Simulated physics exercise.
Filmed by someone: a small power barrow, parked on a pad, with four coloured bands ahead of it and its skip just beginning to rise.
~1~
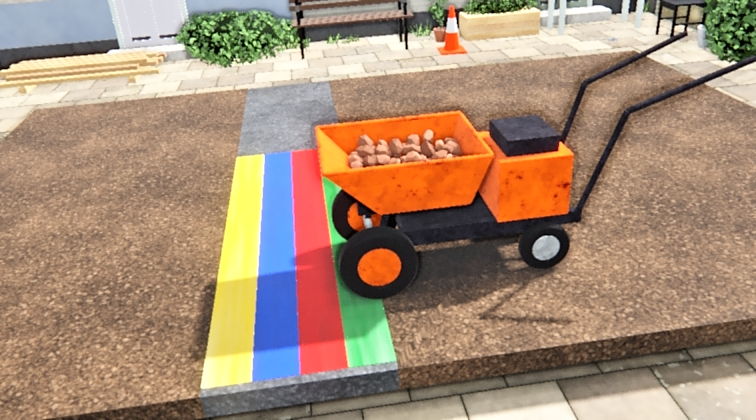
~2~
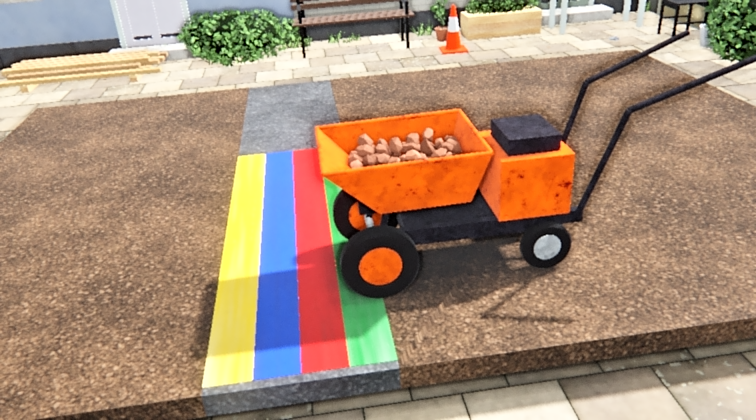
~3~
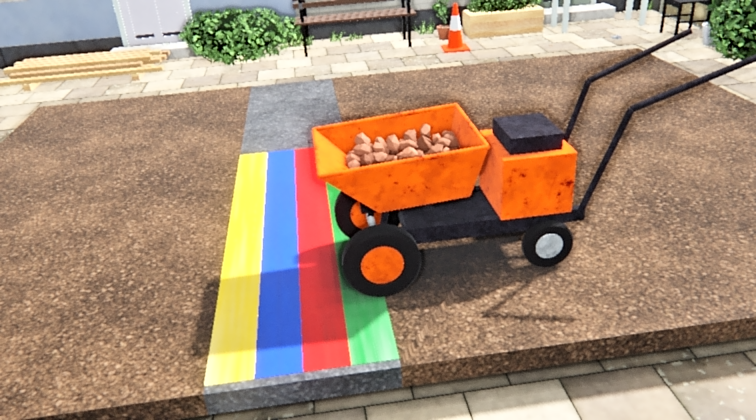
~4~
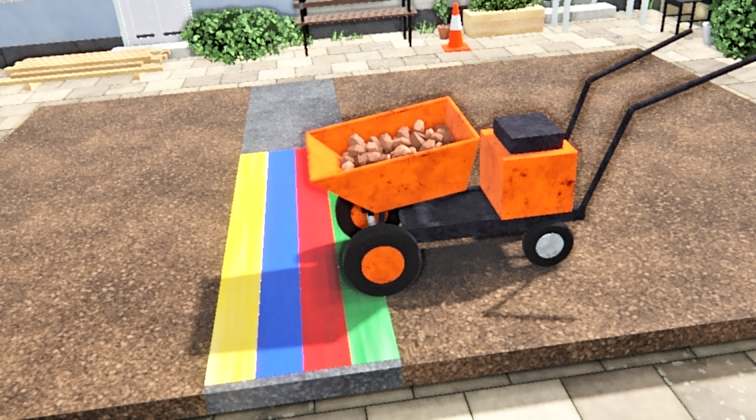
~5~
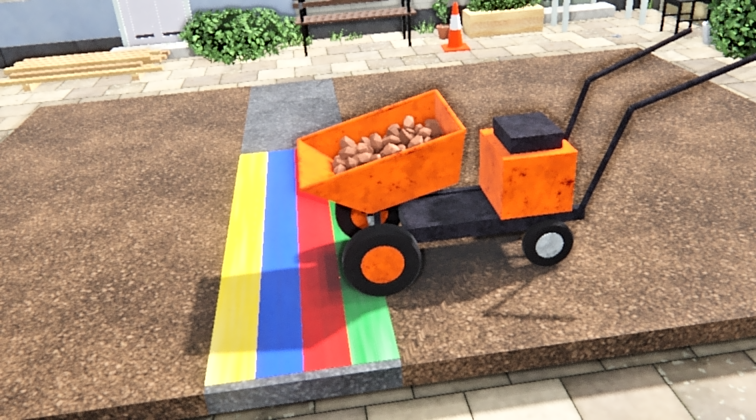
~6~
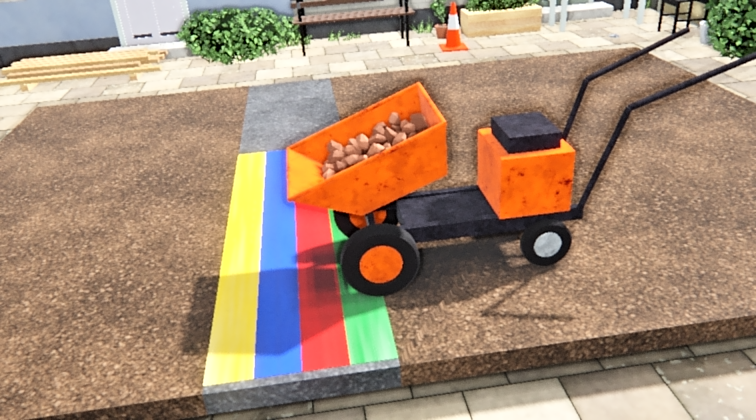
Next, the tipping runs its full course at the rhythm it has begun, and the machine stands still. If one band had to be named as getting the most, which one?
I would name yellow.
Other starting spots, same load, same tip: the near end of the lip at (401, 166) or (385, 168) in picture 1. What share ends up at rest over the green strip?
First try: Some 0 %; second try: 0 %.
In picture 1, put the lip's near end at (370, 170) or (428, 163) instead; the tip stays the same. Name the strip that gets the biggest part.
The blue one at the first place, then red at the second.
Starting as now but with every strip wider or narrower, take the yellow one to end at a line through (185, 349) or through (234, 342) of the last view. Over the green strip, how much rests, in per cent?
0 and 0 percent, roughly.
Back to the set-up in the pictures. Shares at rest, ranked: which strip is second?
Number two is the blue one.
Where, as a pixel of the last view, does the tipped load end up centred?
Close to (233, 275) in the last picture.
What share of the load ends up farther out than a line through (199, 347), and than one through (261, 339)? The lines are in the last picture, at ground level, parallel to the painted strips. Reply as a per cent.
20 % and 60 %, in that order.
Just after the last frame, skip tipped steeply; every one in the skip.
A moment on, skip tipped right over; roughly two thirds in the skip; about a tenth over the blue strip; roughly a quarter over the yellow strip; just a few off the paint.
Further on, skip tipped right over; roughly a quarter in the skip; about a tenth over the blue strip; roughly a third over the yellow strip; roughly a quarter off the paint.
When it is over, skip tipped right over; roughly a quarter in the skip; not one over the green strip; not one over the red strip; about a tenth over the blue strip; roughly a third over the yellow strip; roughly a quarter off the paint.
